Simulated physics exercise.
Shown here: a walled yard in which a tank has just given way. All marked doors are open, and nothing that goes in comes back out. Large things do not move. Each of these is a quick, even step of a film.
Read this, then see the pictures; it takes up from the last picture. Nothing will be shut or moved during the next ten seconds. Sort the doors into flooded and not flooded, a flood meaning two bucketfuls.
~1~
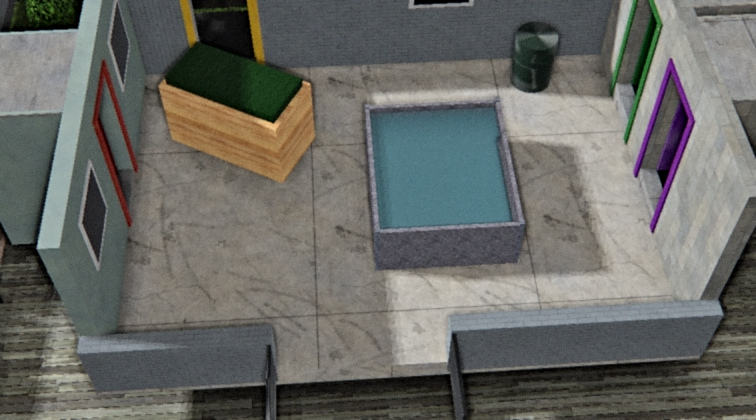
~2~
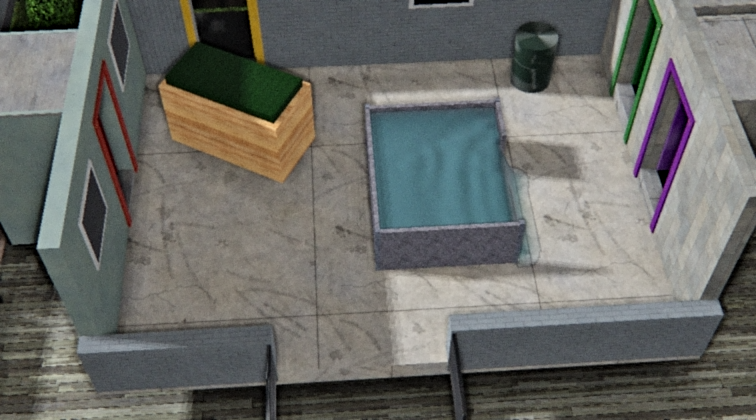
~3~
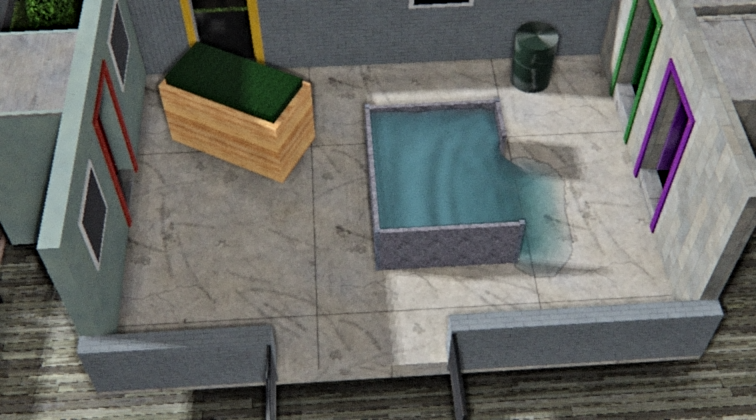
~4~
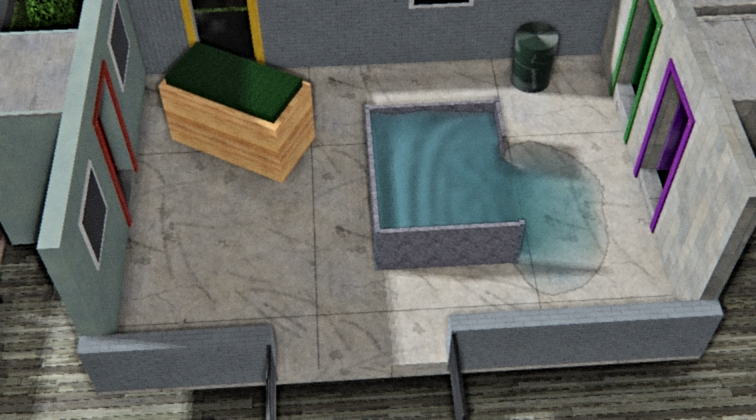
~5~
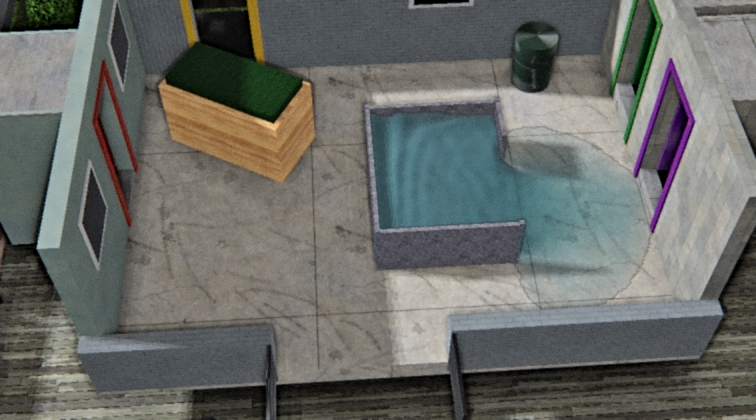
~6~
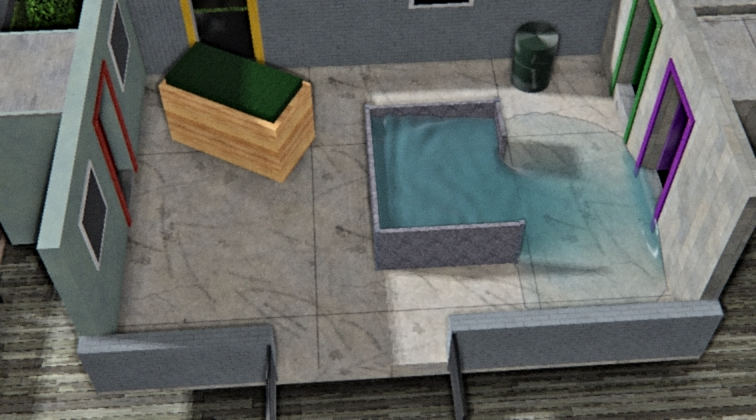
Sorted: Purple door - flooded; yellow door - flooded; green door - not flooded; red door - not flooded.
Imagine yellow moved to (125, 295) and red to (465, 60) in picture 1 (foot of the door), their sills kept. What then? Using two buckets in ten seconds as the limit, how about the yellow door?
As far as I can tell, the yellow door comes in higher.
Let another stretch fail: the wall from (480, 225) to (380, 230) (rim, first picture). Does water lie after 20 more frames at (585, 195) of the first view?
Verdict: Flooded.
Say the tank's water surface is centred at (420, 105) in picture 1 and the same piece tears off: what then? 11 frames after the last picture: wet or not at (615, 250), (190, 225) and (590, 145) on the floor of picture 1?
In order: Submerged, untouched, submerged.
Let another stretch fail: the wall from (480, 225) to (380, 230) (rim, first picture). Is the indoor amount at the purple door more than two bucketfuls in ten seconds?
Honestly, the purple door comes in lower.
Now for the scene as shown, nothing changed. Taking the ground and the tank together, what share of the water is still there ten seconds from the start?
My reading is around 82 percent.
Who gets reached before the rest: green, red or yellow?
Looks like the one in green.
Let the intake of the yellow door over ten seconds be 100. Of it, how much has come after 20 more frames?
Some 0 in a hundred.
A moment on, water covers 20 % of the floor; the purple door far over two buckets in, the yellow door not reached, the green door wet at the sill, nothing in, the red door not reached.
Next, water covers 25 % of the floor; the purple door far over two buckets in, the yellow door not reached, the green door wet at the sill, nothing in, the red door not reached.
Then, water covers 55 % of the floor; the purple door far over two buckets in, the yellow door not reached, the green door wet at the sill, nothing in, the red door not reached.
Later, water covers 85 % of the floor; the purple door far over two buckets in, the yellow door wet at the sill, nothing in, the green door wet at the sill, nothing in, the red door wet at the sill, nothing in.
In the end, water covers 100 % of the floor; the purple door far over two buckets in, the yellow door over two buckets in, the green door wet at the sill, nothing in, the red door wet at the sill, nothing in.
